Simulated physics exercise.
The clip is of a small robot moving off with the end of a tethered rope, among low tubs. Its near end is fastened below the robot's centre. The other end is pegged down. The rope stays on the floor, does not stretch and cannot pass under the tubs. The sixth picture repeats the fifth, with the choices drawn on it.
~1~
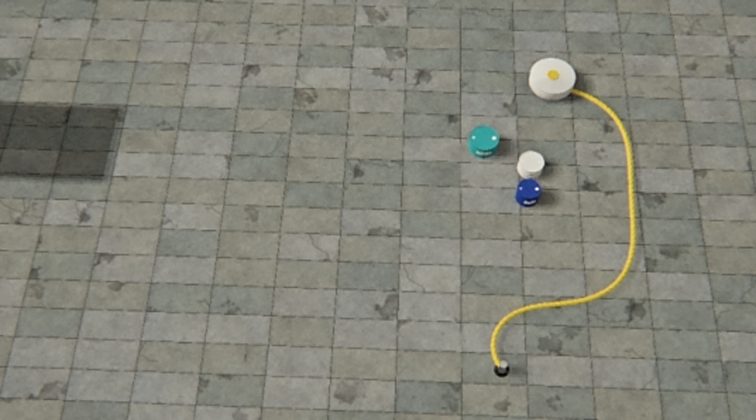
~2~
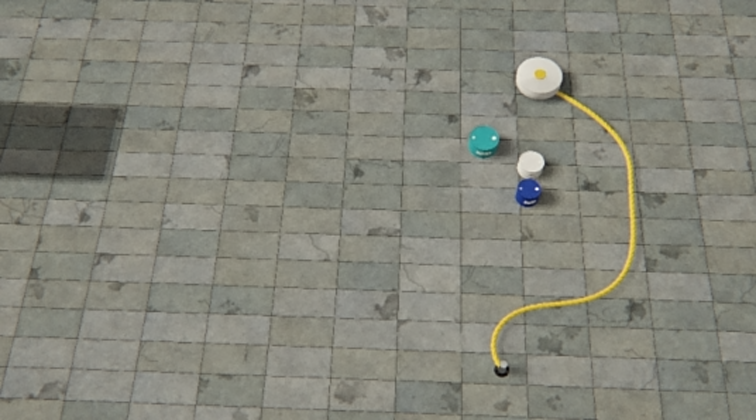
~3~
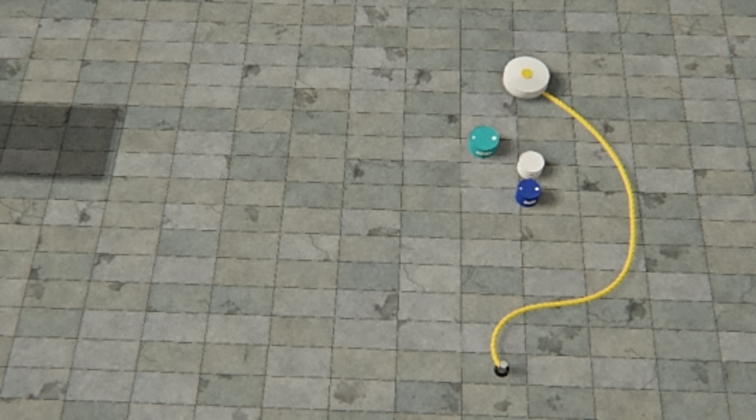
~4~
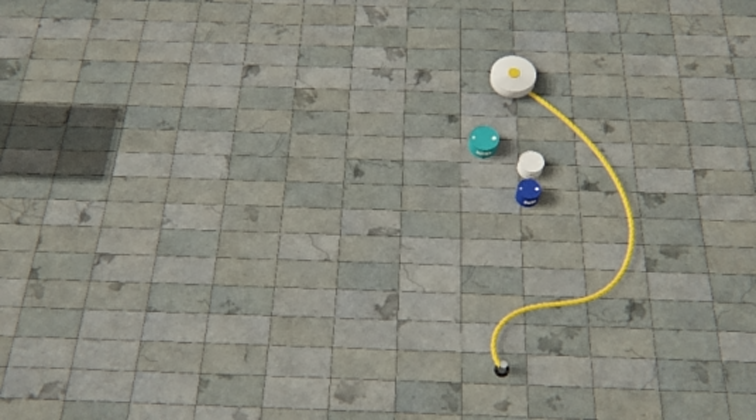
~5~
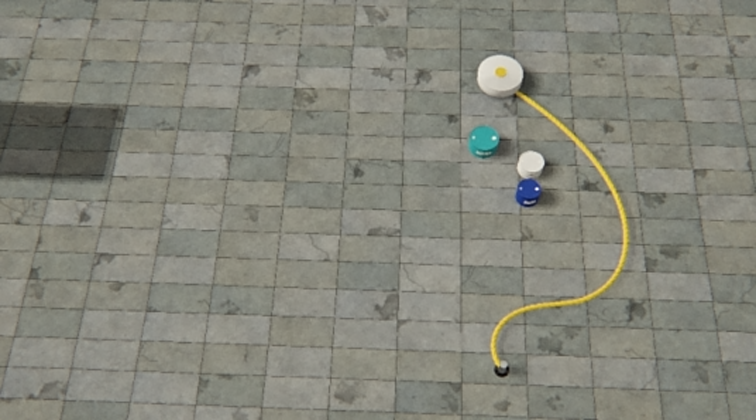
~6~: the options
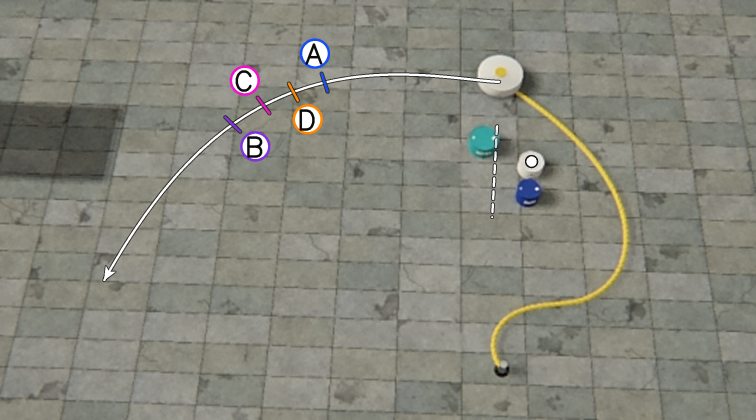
A round white robot with a yellow rope trailing from it slid a short way left, above the turquoise, white and blue tubs, while the rope's upper part straightened and its far end stayed pegged.
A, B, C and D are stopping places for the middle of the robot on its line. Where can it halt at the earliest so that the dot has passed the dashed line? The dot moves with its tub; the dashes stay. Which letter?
As far as tick D.
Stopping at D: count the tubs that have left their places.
By then, three.
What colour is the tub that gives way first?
The white tub.
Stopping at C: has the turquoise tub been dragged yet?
Yes.
On the marked copy, A at (325, 83); B at (233, 124); C at (263, 105); D at (293, 92); the dashed line at (495, 170); the route from (499, 82) via (263, 105) to (104, 280); the white dot at (532, 162).
With D. Early on, robot (426, 71); white tub (531, 165).
Further on, robot (353, 72); white tub (525, 167).
At the end, robot (293, 87); turquoise tub (463, 160); white tub (483, 177); blue tub (493, 195); the dot on the white tub is over the dashed line.
As for the rest, A leaves the dotted tub short, at (503, 173); B does it too, but is farther than needed; C does it too, but is farther than needed.
